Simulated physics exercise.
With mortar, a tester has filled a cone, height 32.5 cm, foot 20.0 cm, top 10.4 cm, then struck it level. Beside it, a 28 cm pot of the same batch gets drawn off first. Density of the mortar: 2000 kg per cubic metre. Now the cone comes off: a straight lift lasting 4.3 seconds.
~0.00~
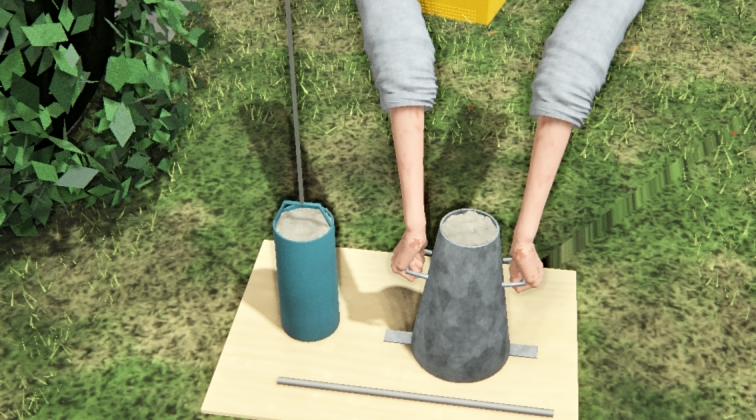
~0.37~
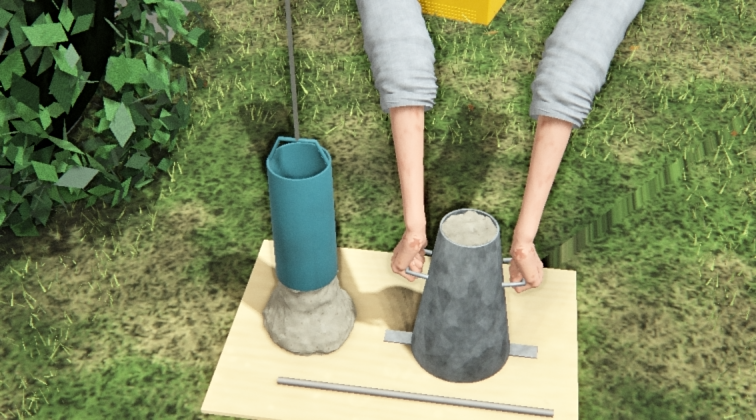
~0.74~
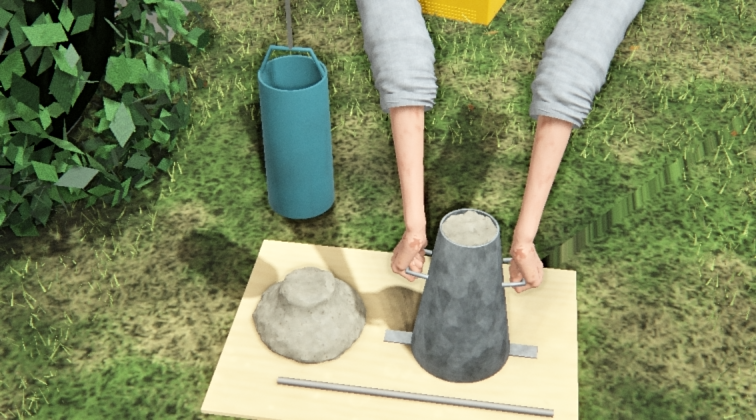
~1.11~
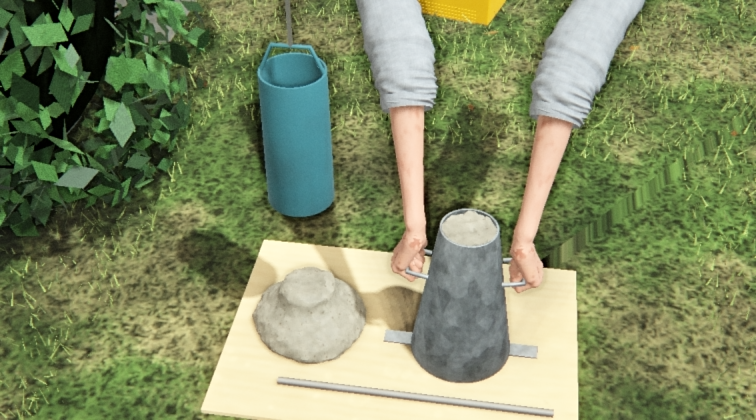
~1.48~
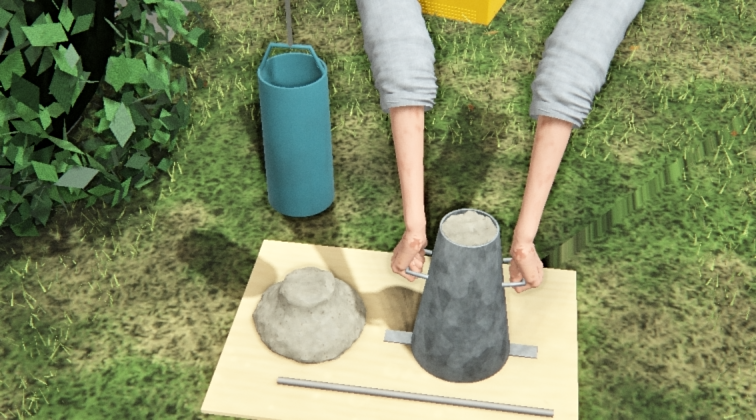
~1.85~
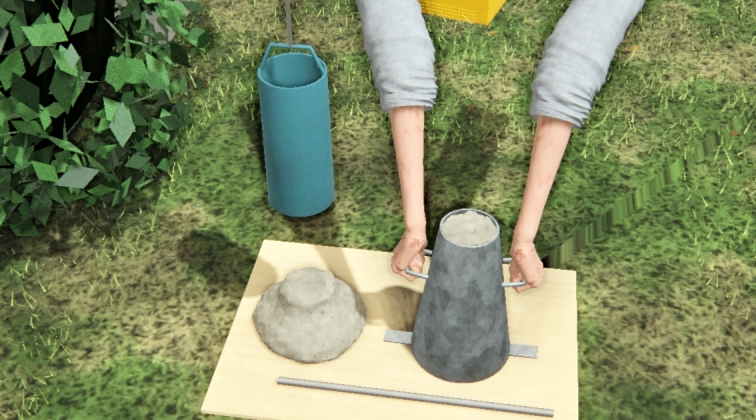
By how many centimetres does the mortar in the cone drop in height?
About 15 cm.
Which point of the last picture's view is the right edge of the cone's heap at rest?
(536, 354), roughly.
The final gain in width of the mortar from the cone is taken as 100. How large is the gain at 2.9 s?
About 80 %.
After 2.9 s, the cone is up 7.3 cm; the mortar has come down 12 cm to 21 cm and is 29 cm wide.
After 4.0 s, the cone is up 20 cm; the mortar has come down 15 cm to 17 cm and is 31 cm wide.
After 5.1 s, the cone is up 33 cm; the mortar has come down 15 cm to 17 cm and is 31 cm wide.
After 6.4 s, the cone is clear; the mortar has come down 15 cm to 17 cm and is 32 cm wide.
After 6.9 s, at rest, the cone is clear; the mortar has come down 15 cm to 17 cm and is 32 cm wide.
